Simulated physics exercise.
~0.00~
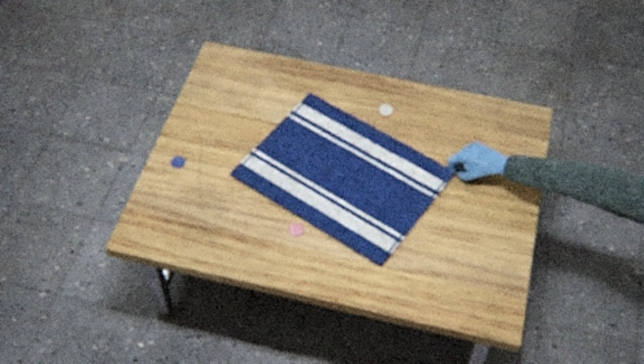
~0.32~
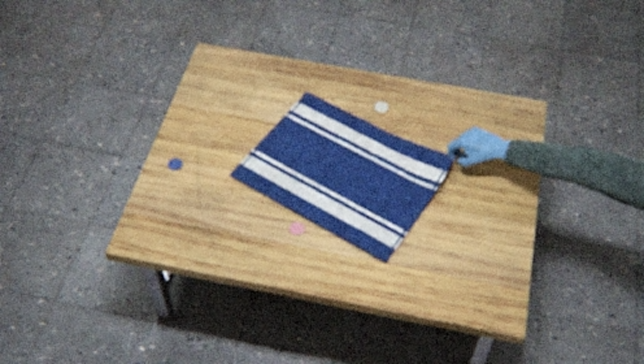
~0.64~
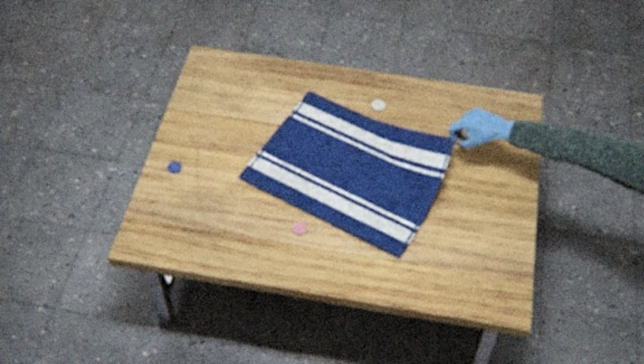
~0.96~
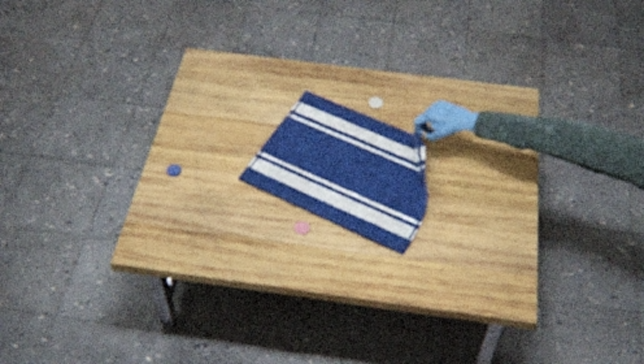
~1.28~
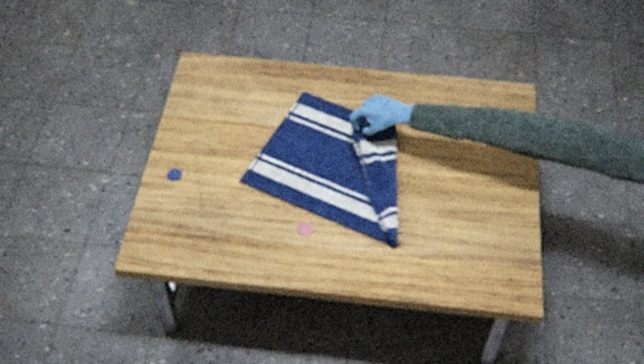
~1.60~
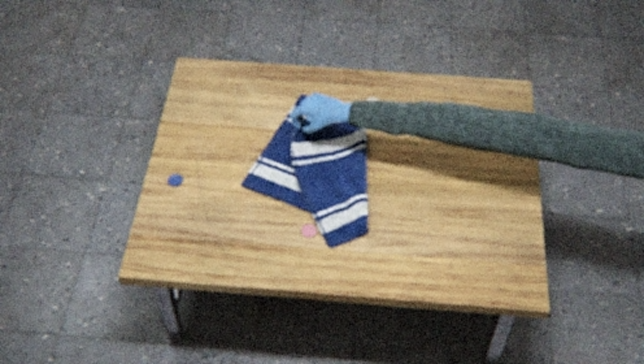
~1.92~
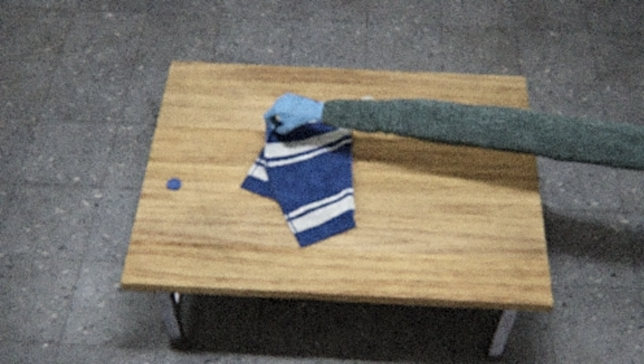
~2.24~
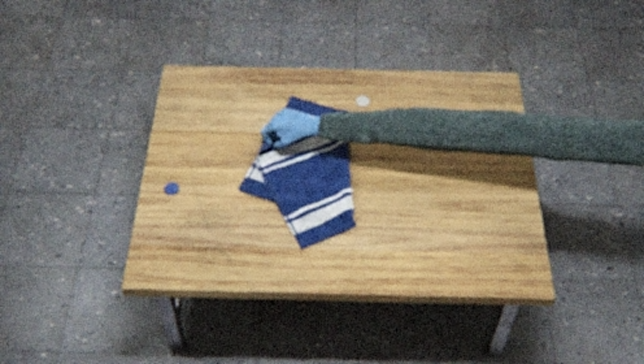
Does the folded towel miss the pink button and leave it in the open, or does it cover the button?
The folded towel covers the pink button, while the blue token and the white cap are left in the open on the table.
Blue-gloved hand lifting the right corner of a striped blue tea towel and folding it leftward, covering a pink button on a wooden table.
